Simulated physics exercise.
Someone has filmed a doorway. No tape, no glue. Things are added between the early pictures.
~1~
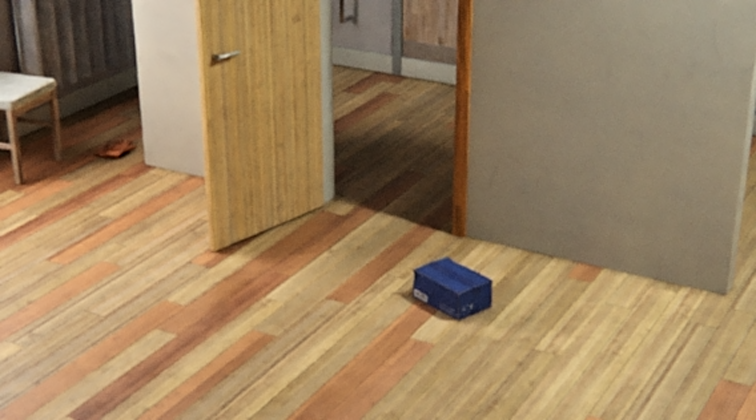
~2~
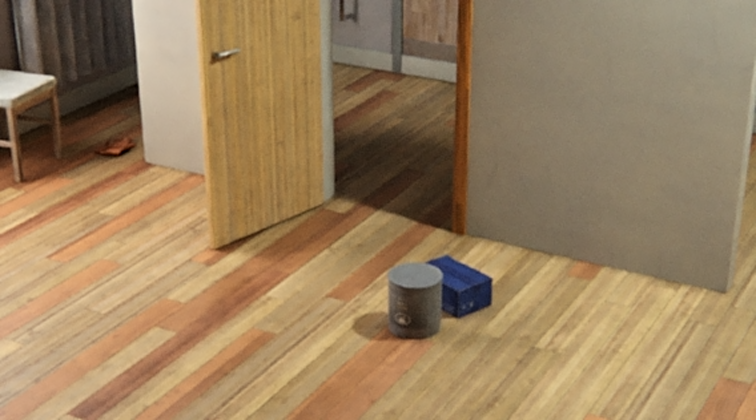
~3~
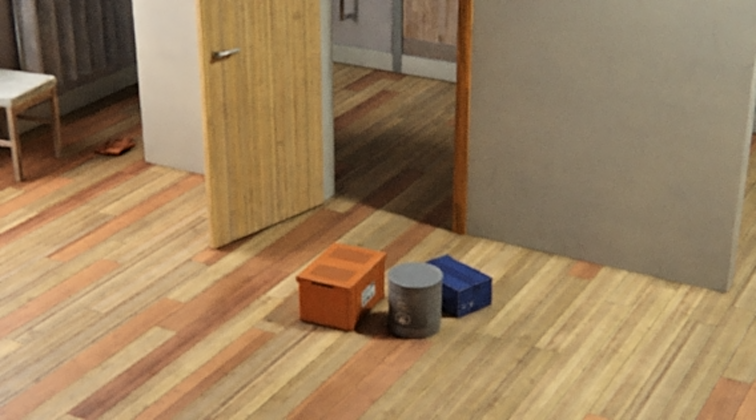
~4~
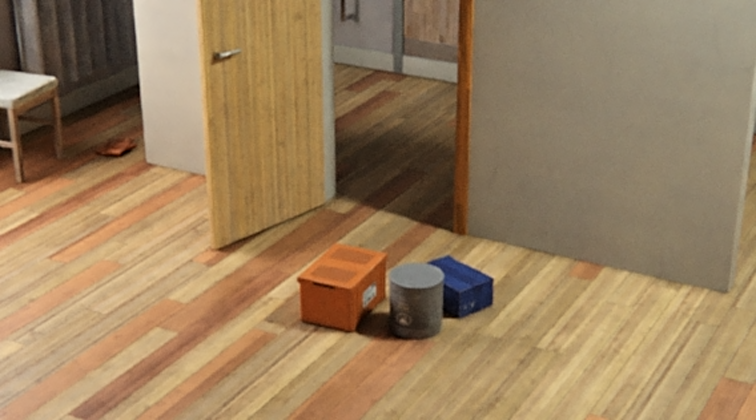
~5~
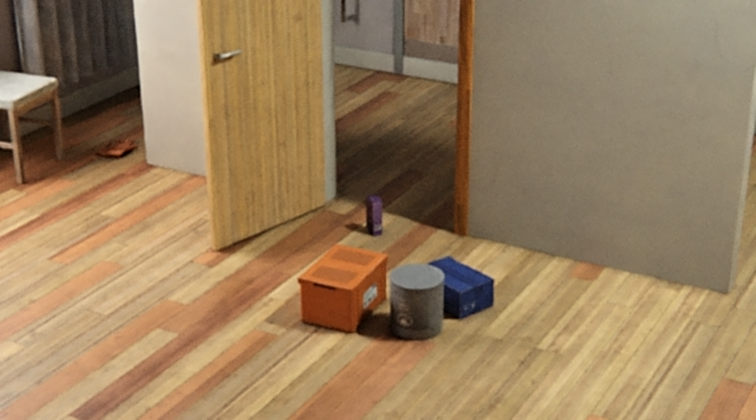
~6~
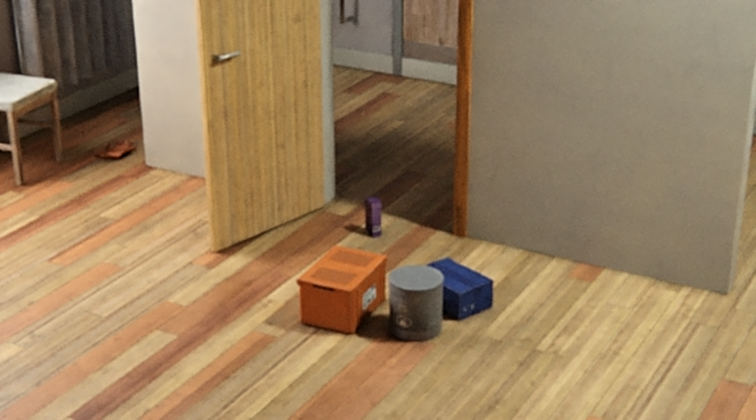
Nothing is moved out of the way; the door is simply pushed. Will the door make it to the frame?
Here the door shuts.
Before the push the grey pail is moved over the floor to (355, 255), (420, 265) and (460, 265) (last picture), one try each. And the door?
First try: It stops short; second try: It closes; third try: It shuts.
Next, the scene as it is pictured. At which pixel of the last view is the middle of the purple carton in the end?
Near (425, 205).
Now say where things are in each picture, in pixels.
In the first picture, door wide open and still.
In the second picture, door wide open and still; grey pail (415, 301).
In the third picture, door wide open and still; blue box (452, 286); orange tote (342, 287).
In the fourth picture, door wide open and still; grey pail (416, 301); blue box (453, 286).
In the fifth picture, door wide open and still; orange tote (344, 288); grey pail (417, 302).
In the sixth picture, door wide open and still; purple carton (373, 217); blue box (453, 288).
Then, 1.00 s after the last picture, open by 39°.
Then, 1.30 s after the last picture, open by 10°; purple carton slid well along near (396, 209).
At rest, open by 0°; tipped over on the floor, purple carton; the other 3 in place. Seen from the same camera at the end, purple carton near (425, 205).
